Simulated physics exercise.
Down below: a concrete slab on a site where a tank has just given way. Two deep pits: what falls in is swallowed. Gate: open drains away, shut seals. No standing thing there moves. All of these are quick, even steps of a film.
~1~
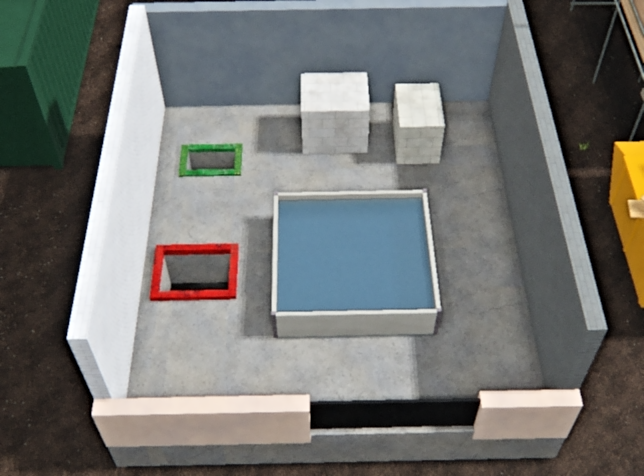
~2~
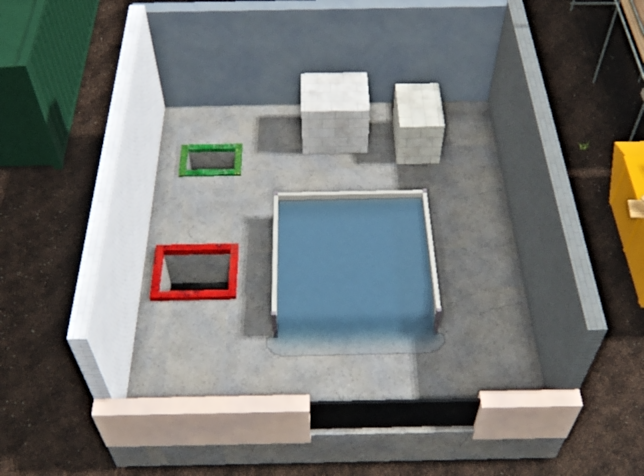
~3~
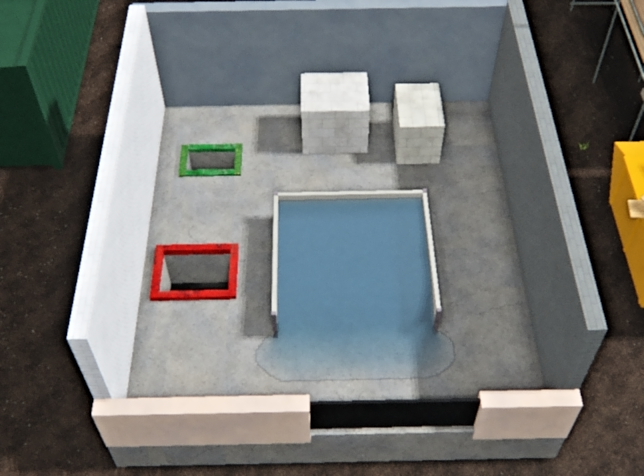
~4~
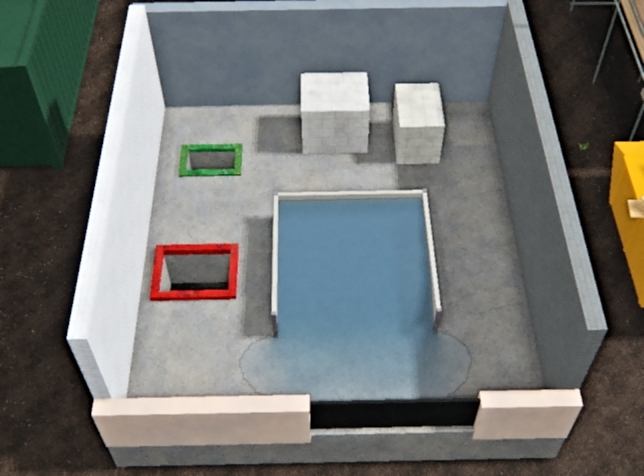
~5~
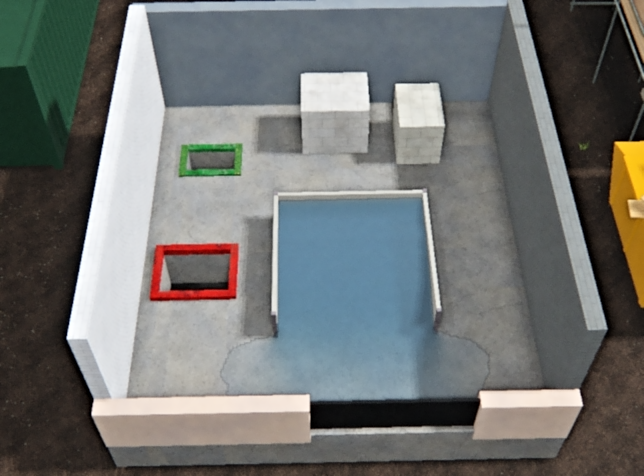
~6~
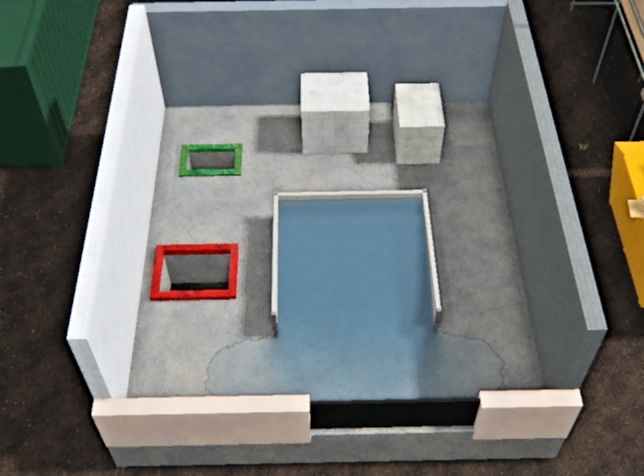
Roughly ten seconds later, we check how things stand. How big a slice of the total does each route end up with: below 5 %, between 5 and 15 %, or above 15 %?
Final slices - gate: Below 5 %, red pit: Between 5 and 15 %, green pit: Below 5 %.
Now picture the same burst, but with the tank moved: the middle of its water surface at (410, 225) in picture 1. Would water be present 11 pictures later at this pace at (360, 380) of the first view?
The answer is submerged.
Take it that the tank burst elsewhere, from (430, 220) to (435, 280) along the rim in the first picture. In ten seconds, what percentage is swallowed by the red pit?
The red pit gets 0 per cent.
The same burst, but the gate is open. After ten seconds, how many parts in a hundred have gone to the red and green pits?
Red 2 %, green 0 %.
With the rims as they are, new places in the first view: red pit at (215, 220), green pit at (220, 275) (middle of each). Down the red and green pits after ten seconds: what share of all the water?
My answer: Red gets 2 percent, green gets 6 percent.
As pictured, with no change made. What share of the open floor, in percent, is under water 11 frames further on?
Near 30 in a hundred.
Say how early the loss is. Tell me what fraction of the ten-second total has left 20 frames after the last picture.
Near 15 %.
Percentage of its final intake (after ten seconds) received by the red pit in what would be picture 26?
Around 20 %.
A moment on, water covers 20 % of the floor; the gate 0 %, the red pit 0 %, the green pit 0 %.
Next, water covers 30 % of the floor; the gate 0 %, the red pit 0 %, the green pit 0 %.
Then, water covers 55 % of the floor; the gate 0 %, the red pit 2 %, the green pit 0 %.
Later, water covers 85 % of the floor; the gate 0 %, the red pit 7 %, the green pit 1 %.
In the end, water covers 95 % of the floor; the gate 0 %, the red pit 8 %, the green pit 2 %.
